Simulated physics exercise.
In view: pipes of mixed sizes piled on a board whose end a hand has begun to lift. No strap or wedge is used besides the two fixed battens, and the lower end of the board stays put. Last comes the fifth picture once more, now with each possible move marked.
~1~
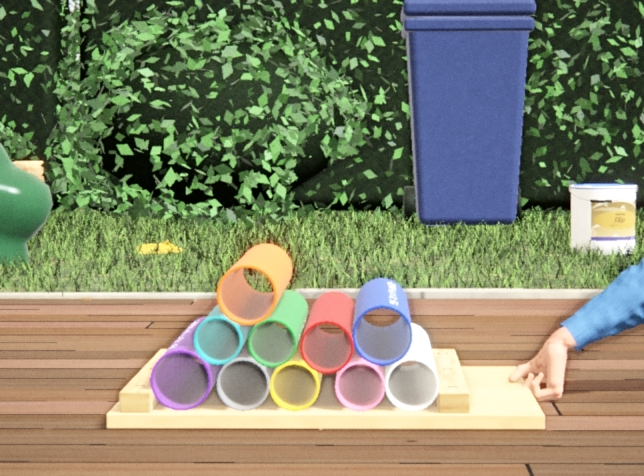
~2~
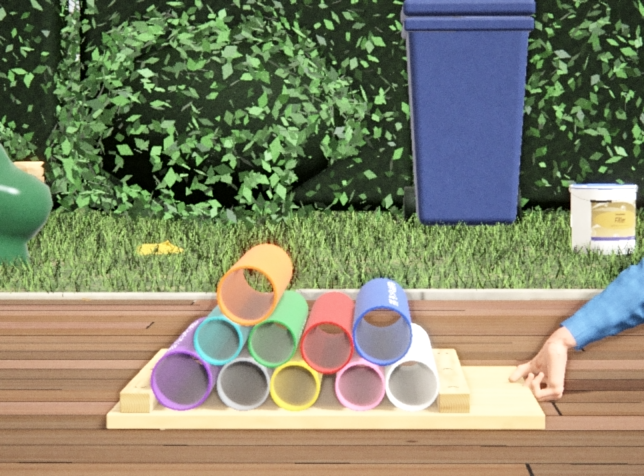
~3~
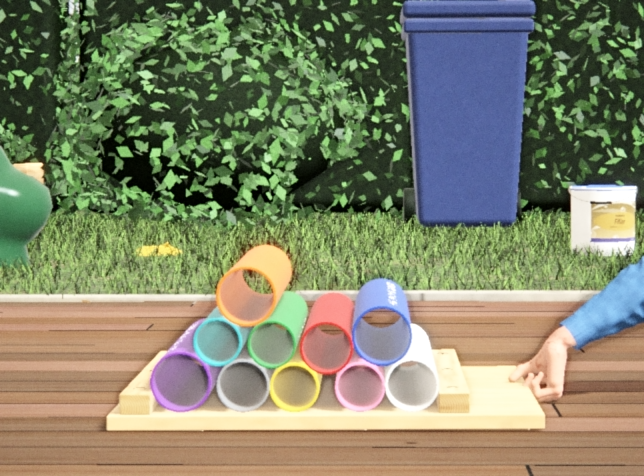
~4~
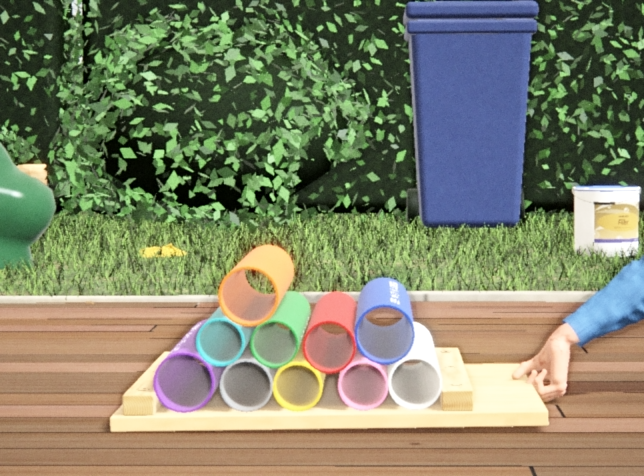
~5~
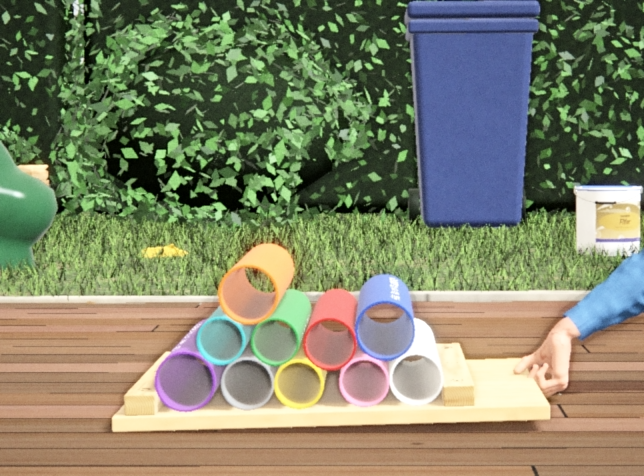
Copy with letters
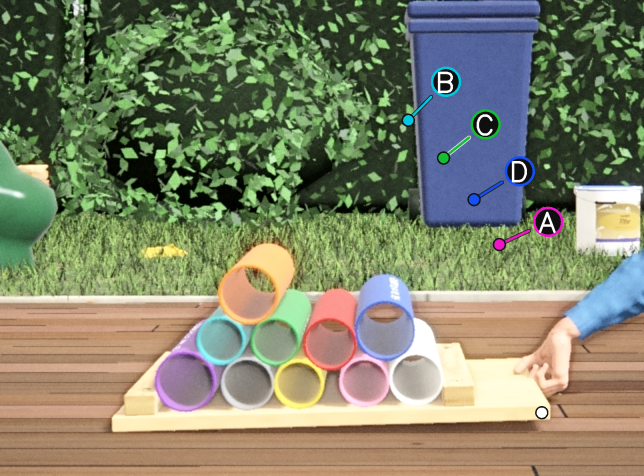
Colourful pipes piled on a wooden board staying in place as a hand at right slightly lifts the board's end.
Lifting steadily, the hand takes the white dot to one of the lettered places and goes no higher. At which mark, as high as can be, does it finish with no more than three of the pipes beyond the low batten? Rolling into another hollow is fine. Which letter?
Stop at A.
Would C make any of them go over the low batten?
Yes.
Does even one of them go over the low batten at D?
Yes.
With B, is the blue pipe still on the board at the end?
The blue pipe: No.
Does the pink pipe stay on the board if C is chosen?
Yes.
On the marked copy, A at (500, 245); B at (408, 121); C at (443, 158); D at (474, 199); the white dot at (542, 413).
Taking A. A third of the way, board at 16°.
Two thirds of the way, board at 25°.
When it is over, board at 25°, none over the low batten.
As for the rest, B five over the low batten; C five over the low batten; D five over the low batten.
